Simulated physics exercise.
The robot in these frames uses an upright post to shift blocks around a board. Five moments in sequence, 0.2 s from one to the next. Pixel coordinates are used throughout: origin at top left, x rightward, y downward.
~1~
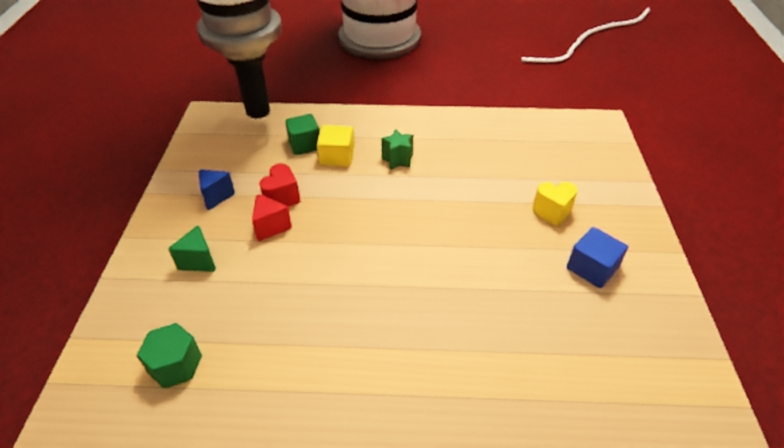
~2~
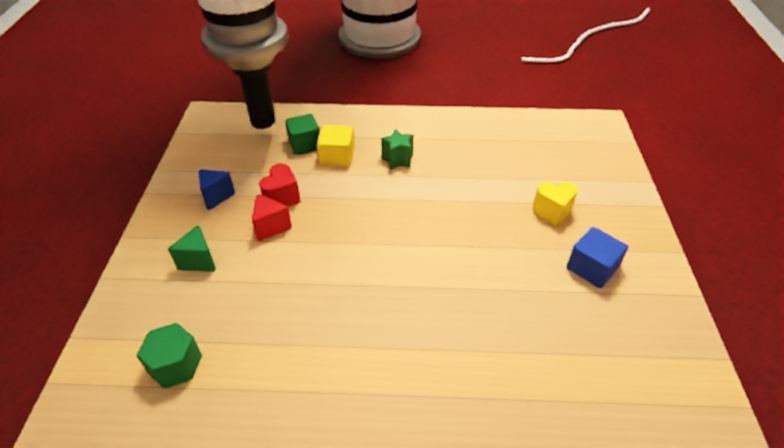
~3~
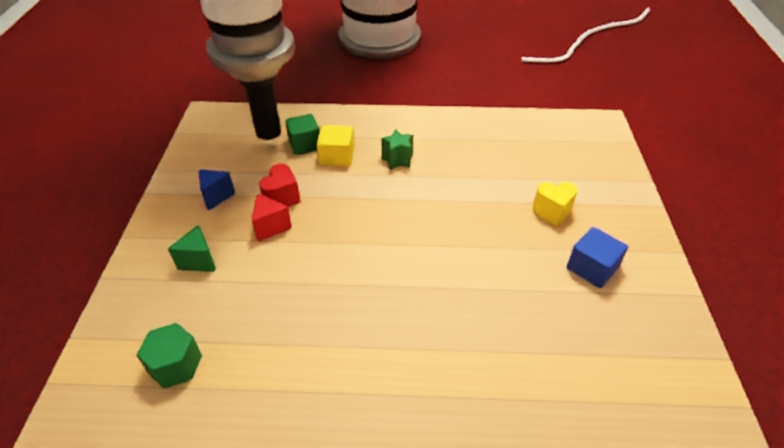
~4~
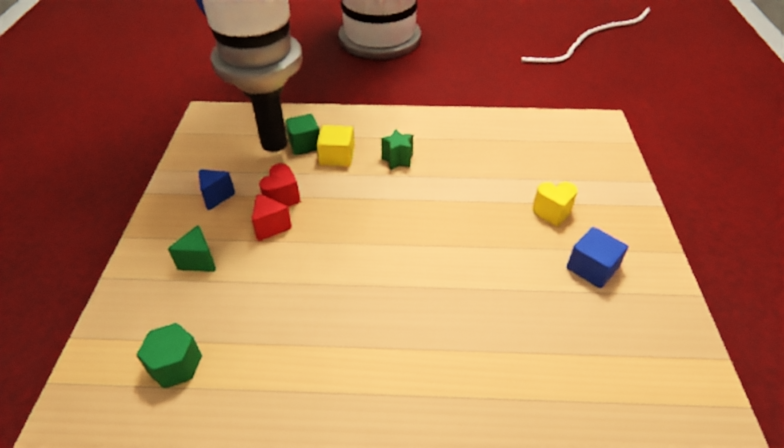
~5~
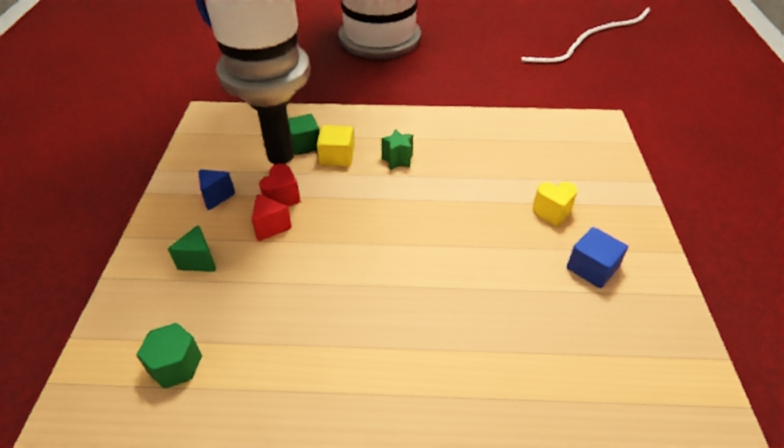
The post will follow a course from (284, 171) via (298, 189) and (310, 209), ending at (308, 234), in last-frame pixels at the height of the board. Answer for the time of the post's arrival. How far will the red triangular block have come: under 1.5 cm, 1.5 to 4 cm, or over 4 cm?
It moves between 1.5 and 4 cm.
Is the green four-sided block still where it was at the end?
Yes, that is how it ends up.
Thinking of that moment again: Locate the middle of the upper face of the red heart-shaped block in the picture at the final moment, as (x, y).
Around (272, 223).
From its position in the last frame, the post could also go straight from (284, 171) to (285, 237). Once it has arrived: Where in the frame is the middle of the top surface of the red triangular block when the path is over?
It is at (231, 257).
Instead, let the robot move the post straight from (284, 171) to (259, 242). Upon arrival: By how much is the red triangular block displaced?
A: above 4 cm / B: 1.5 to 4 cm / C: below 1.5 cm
The correct letter is A.
The first path, step by step. One third of the way, post at (296, 176); red triangular block at (263, 209), turned 15° anticlockwise; red heart-shaped block at (277, 190), turned 35° clockwise.
Two thirds of the way, post at (308, 196); red triangular block at (253, 217), turned 20° clockwise; red heart-shaped block at (279, 206), turned 75° clockwise.
At the end, post at (306, 220); red triangular block at (243, 222), turned 60° clockwise; red heart-shaped block at (272, 223), turned 115° clockwise; green four-sided block not moved.
